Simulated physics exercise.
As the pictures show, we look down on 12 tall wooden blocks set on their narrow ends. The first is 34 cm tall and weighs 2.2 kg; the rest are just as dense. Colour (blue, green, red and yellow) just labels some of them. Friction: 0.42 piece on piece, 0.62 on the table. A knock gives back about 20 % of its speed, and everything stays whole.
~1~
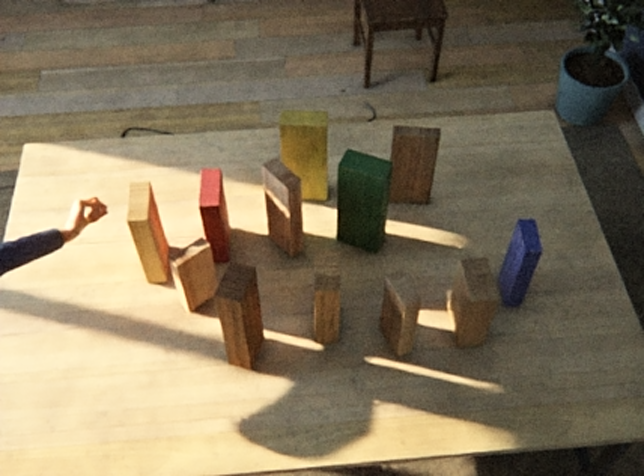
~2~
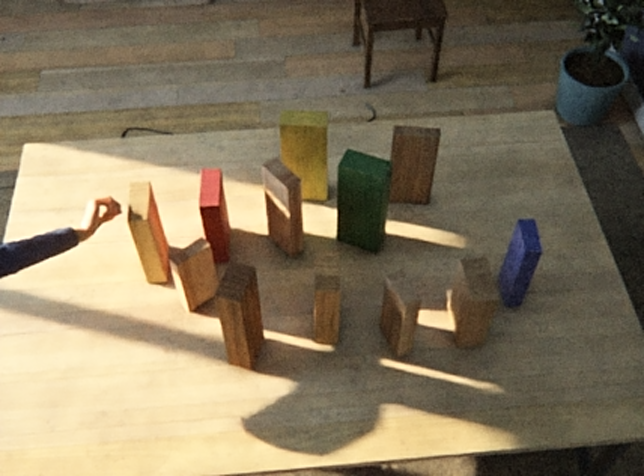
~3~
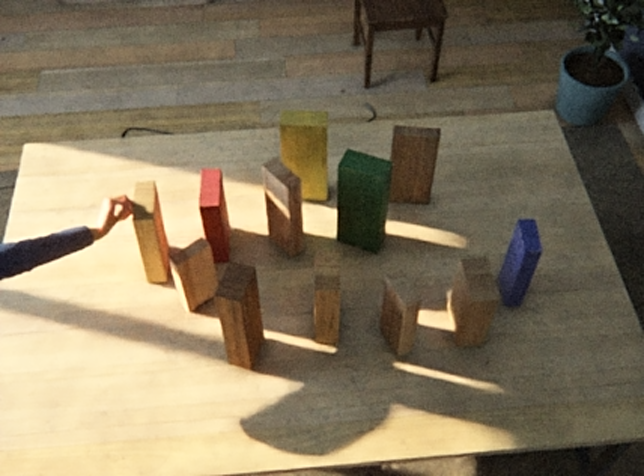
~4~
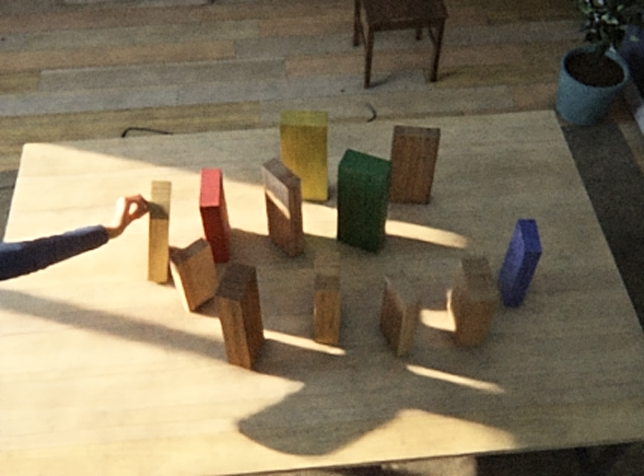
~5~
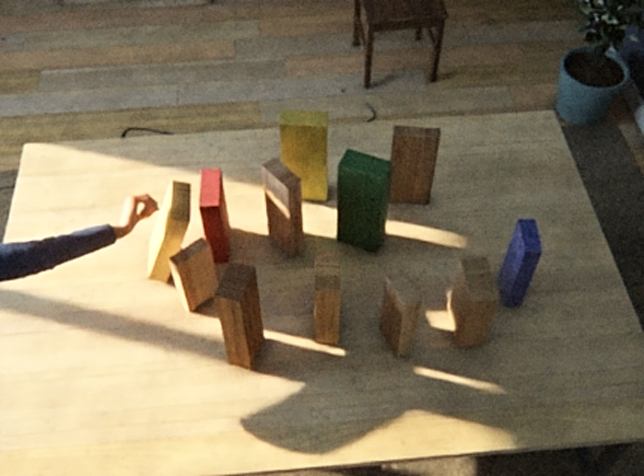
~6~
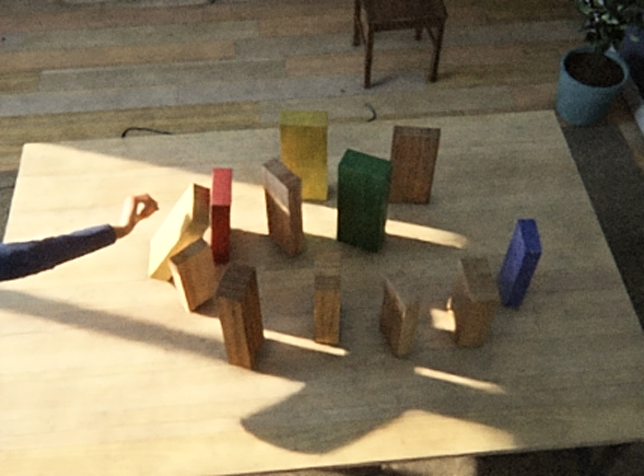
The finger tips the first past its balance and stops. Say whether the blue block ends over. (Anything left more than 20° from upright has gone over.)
In the end the blue block keeps its feet.
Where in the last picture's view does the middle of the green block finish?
Near (443, 214).
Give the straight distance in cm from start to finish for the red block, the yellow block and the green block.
Red 20, yellow 0, green 30.
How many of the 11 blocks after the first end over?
It comes to 3.
Then, 0.33 s past the last view, 1 of the 11 other blocks over; blue block unmoved; red block 51° from how it stood.
Then, 1.81 s past the last view, 3 of the 11 other blocks over; blue block unmoved; red block lying flat.
In the end, 3 of the 11 other blocks over; blue block unmoved; green block lying flat; red block lying flat. Eight left standing. From the last view, middles, blue block near (519, 264), green block near (443, 214).
